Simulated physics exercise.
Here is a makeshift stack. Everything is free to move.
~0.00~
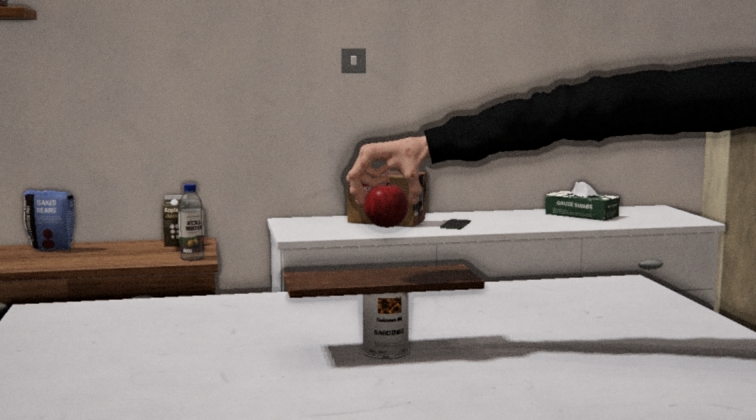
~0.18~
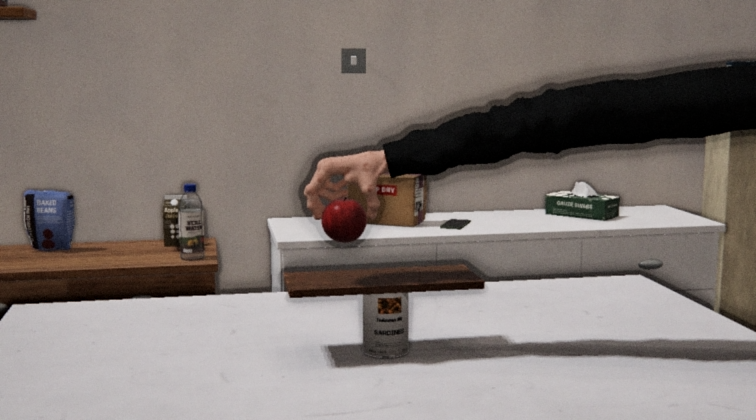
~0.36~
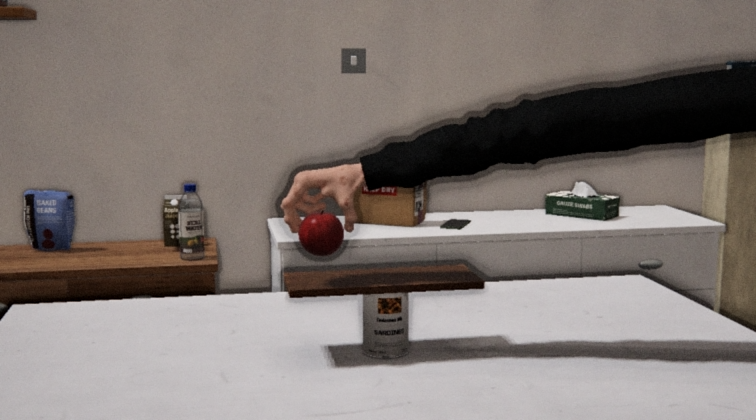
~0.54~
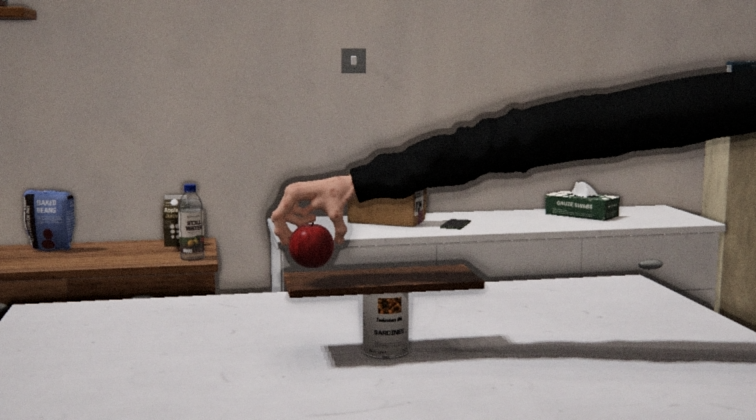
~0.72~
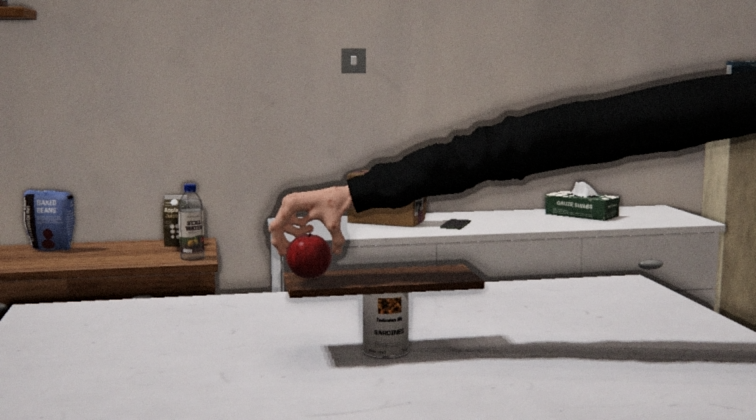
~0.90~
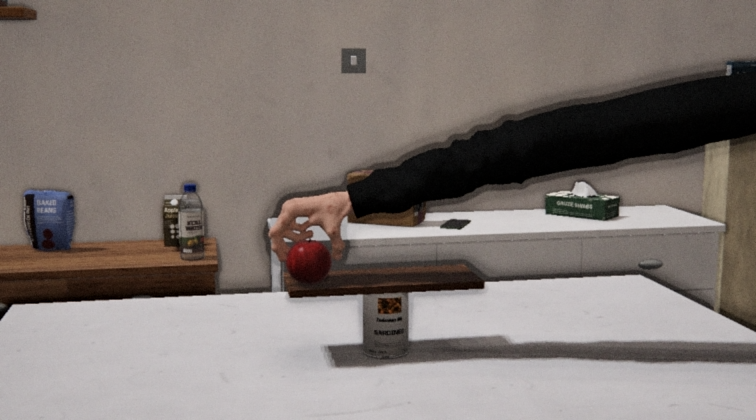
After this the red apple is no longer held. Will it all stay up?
Outcome: The stack loses its balance.
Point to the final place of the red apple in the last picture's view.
At about (272, 346).
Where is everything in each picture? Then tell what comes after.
The first frame shows still above its spot; red apple (386, 205); brown board (382, 280).
The second frame shows still above its spot; red apple (344, 220); brown board (382, 280).
The third frame shows still above its spot; red apple (321, 234); brown board (382, 280).
The fourth frame shows still above its spot; red apple (312, 245); brown board (382, 280).
The fifth frame shows still above its spot; red apple (309, 256); brown board (382, 280).
The sixth frame shows in place under the hand; red apple (309, 262); brown board (382, 280).
By 1.30 s, red apple now fallen; brown board tilted by 62°.
By 1.60 s, brown board tilted by 50°.
When it is over (3.5 s), fallen, red apple; lying over in the stack, brown board; white tin as before. End places, in pixels of the last picture, red apple near (272, 346). The stack comes apart.
